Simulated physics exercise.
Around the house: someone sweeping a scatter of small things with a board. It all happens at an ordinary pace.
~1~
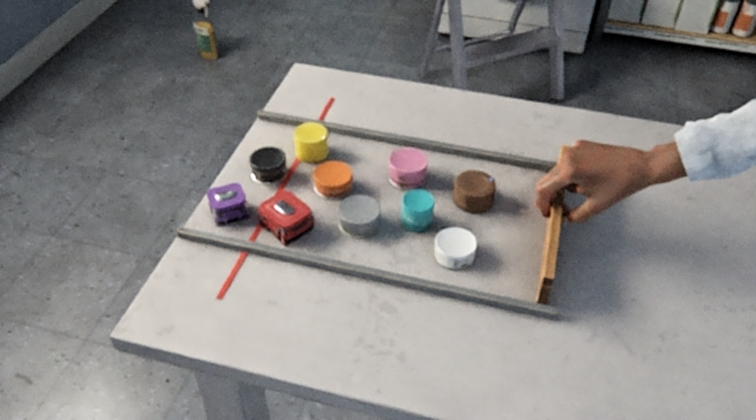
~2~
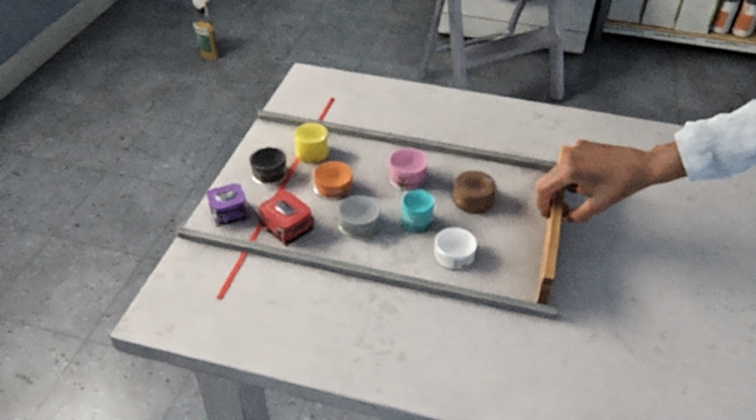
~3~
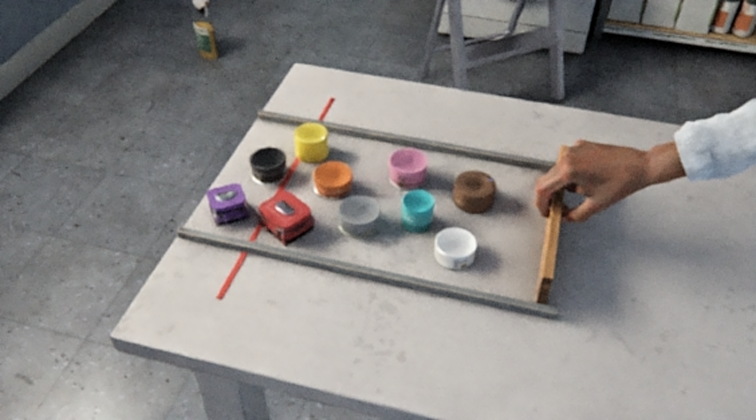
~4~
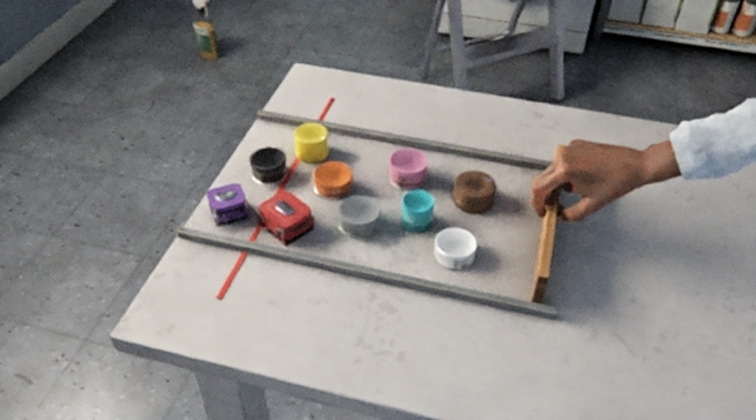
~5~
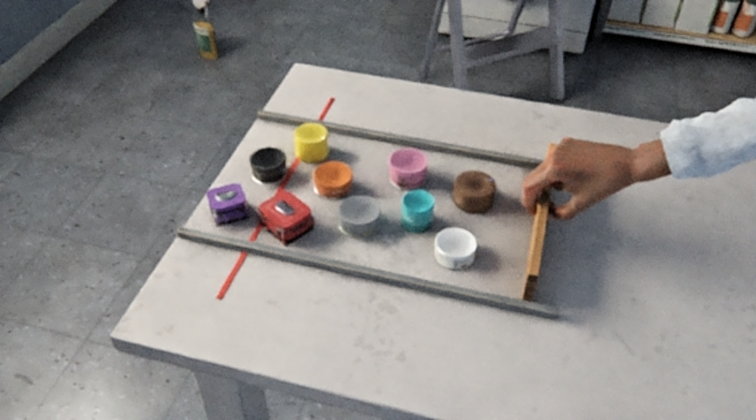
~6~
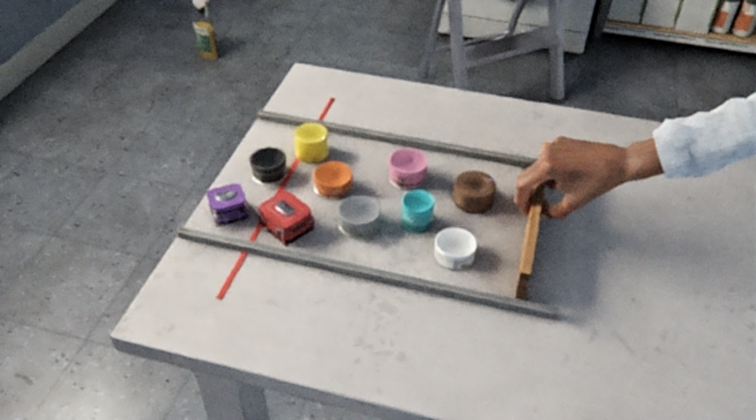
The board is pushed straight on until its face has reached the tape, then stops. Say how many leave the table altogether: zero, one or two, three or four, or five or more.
Here the number that fall off is one or two.
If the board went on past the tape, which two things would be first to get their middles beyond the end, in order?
Earliest first: The black tin, the purple case.
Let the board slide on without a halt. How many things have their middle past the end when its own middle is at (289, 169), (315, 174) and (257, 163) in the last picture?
In that order 2, 0 and 6.
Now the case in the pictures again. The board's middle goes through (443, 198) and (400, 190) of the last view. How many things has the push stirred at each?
At the one place 3, at the other 5.
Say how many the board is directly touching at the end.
In contact: 4.
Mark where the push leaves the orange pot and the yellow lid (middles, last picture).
Near (237, 162) and (254, 137).
A little later, none off yet; purple case at rest near (228, 205); black tin at rest near (269, 166); yellow lid at rest near (312, 143).
When it is over, the number that fall off is one or two; down, black tin and purple case.
